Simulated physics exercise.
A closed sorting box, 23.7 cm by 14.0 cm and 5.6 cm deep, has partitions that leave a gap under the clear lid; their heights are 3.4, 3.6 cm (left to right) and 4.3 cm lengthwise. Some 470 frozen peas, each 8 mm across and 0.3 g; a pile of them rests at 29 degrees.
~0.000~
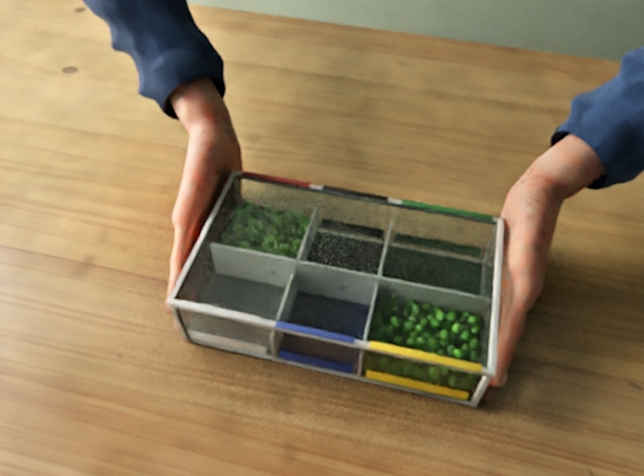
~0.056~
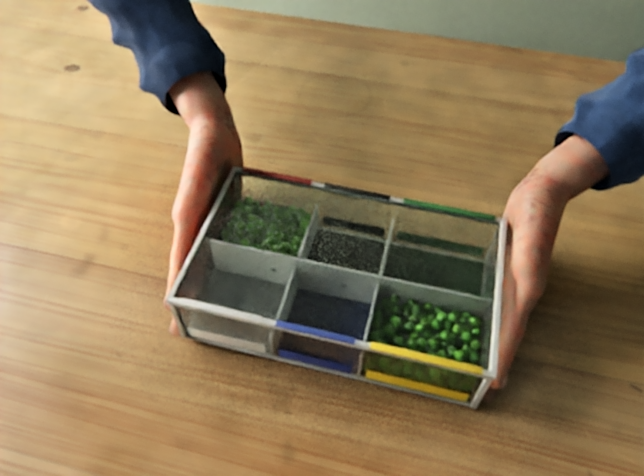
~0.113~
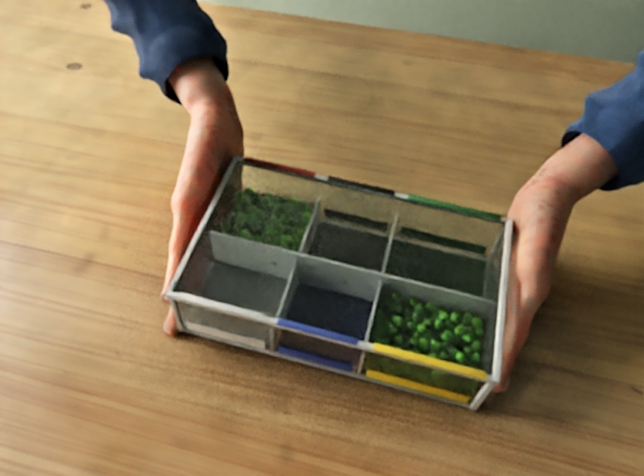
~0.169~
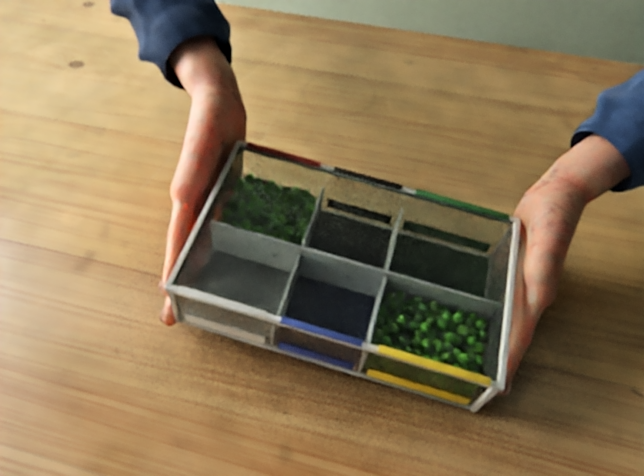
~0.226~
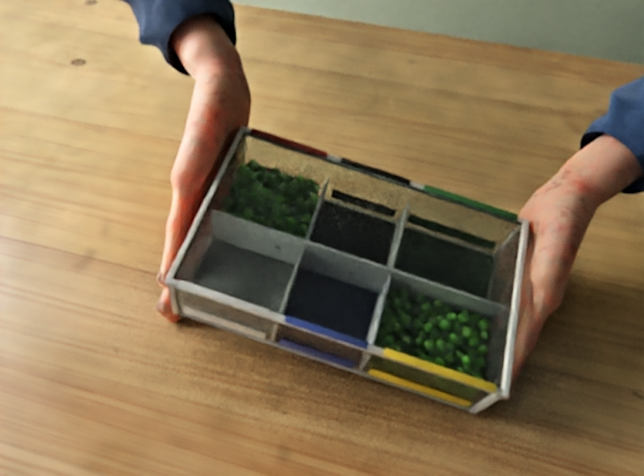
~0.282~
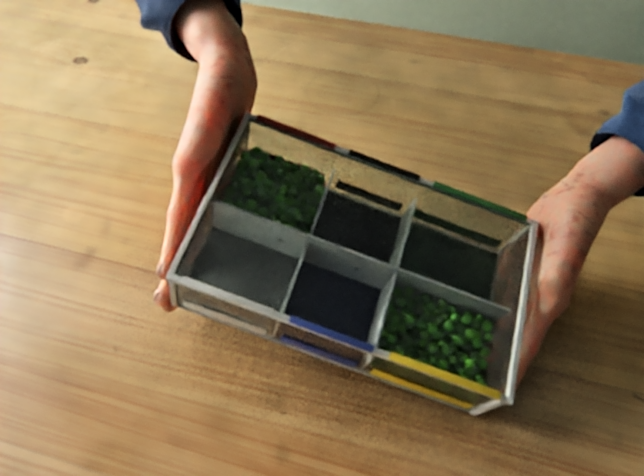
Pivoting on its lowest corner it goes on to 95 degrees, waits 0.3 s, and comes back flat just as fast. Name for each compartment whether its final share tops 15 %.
Red compartment: Below; blue compartment: Below; green compartment: Below; yellow compartment: Above; white compartment: Below; black compartment: Below.
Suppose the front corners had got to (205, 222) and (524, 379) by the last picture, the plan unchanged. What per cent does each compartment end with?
Red 5, blue 0, green 45, yellow 50, white 0, black 0.
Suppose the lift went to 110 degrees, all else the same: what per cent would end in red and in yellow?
Red 0; yellow 85.
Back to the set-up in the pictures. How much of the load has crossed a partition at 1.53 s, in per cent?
About 35 per cent.
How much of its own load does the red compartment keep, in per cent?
About 10 per cent.
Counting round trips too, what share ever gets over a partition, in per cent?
Some 45 per cent.
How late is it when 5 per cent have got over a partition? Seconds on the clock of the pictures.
At about 1.05 s.
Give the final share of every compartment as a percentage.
Red 5; blue 0; green 10; yellow 85; white 0; black 5.
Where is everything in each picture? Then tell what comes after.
Box tilt 0 degrees, front corners at (174, 301) and (489, 370); red 50 %, yellow 50 %, in the first picture.
Box tilt 1 degrees, front corners at (173, 299) and (490, 372), in the second picture.
Box tilt 4 degrees, front corners at (173, 293) and (493, 377), lowest corner right front, in the third picture.
Box tilt 8 degrees, front corners at (172, 286) and (497, 383), lowest corner right front, in the fourth picture.
Box tilt 13 degrees, front corners at (173, 280) and (502, 390), lowest corner right front, in the fifth picture.
Box tilt 17 degrees, front corners at (174, 275) and (506, 397), lowest corner right front; red 50 %, yellow 50 %. The box's pace is about 75 degrees a second, in the sixth picture.
Then, at 1.53 s, tilt 95 degrees; red 15 %, blue 5 %, green 5 %, yellow 70 %, black 5 %.
After 2.36 s, tilt 48 degrees; red 5 %, green 10 %, yellow 85 %, black 5 %.
After 3.20 s, tilt 0 degrees; red 5 %, green 10 %, yellow 85 %, black 5 %.
At rest (3.8 s), red 5 %, blue 0 %, green 10 %, yellow 85 %, white 0 %, black 5 %.
